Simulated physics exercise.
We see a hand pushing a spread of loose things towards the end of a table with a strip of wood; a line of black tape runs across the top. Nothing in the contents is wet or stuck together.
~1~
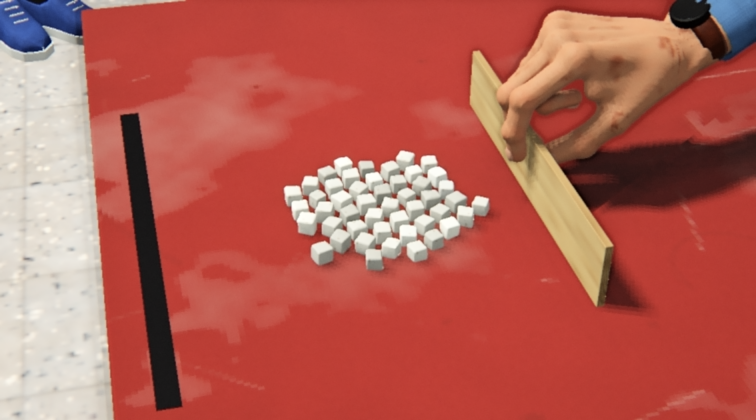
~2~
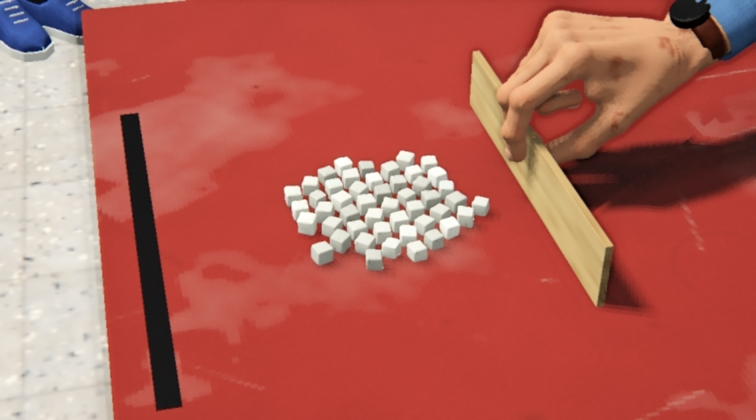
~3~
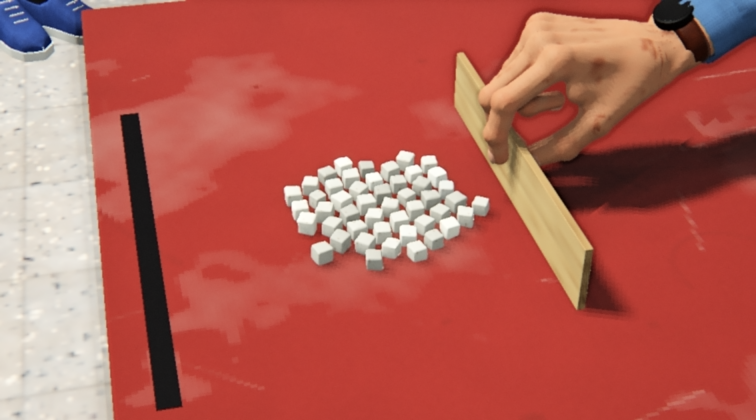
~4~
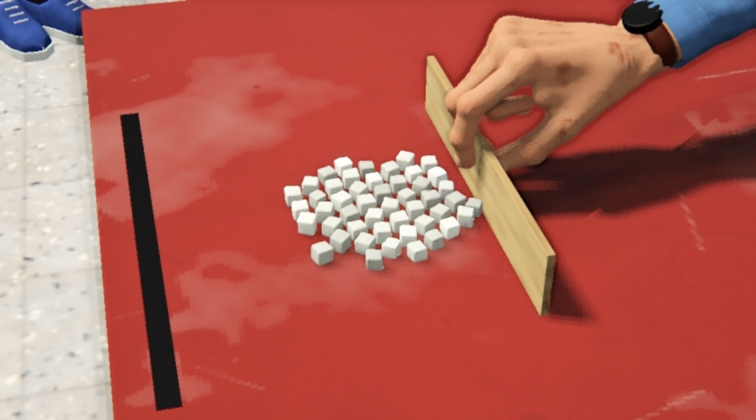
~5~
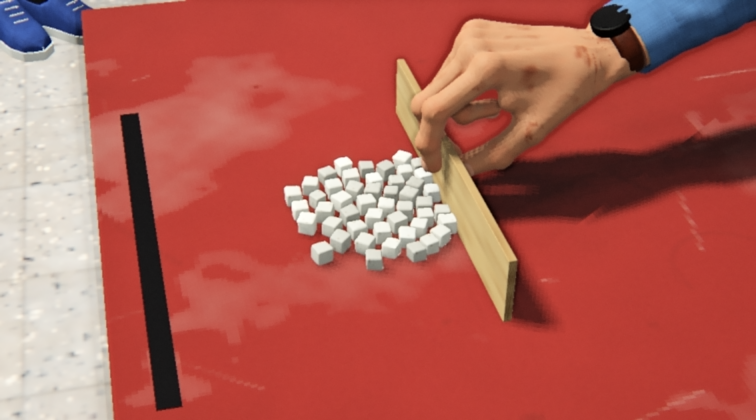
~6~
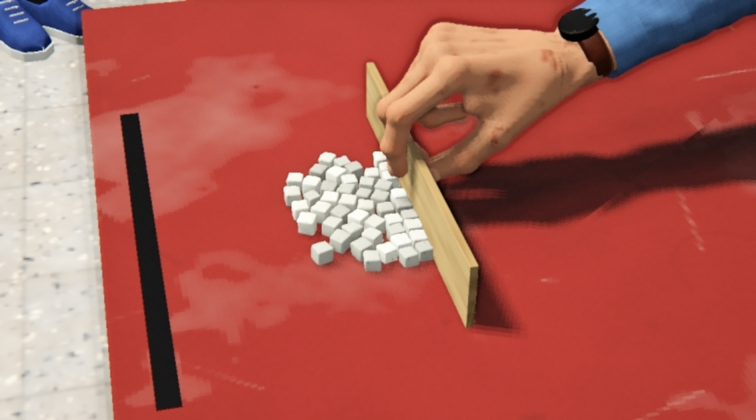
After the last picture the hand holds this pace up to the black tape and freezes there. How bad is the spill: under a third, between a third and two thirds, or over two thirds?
Spill: A third up to two thirds.
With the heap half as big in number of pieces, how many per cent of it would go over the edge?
I'd expect around 40 per cent.
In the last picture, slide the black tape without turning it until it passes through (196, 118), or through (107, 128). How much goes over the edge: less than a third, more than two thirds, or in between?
Try 1 - under a third; try 2 - beyond two thirds.
Just after the last frame, strip of wood still moving, near (270, 169); heap all on the table, its front near (176, 218).
A moment on, strip of wood stopped at the black tape; heap roughly half over the edge.
When it is over, strip of wood stopped at the black tape; heap roughly half over the edge.
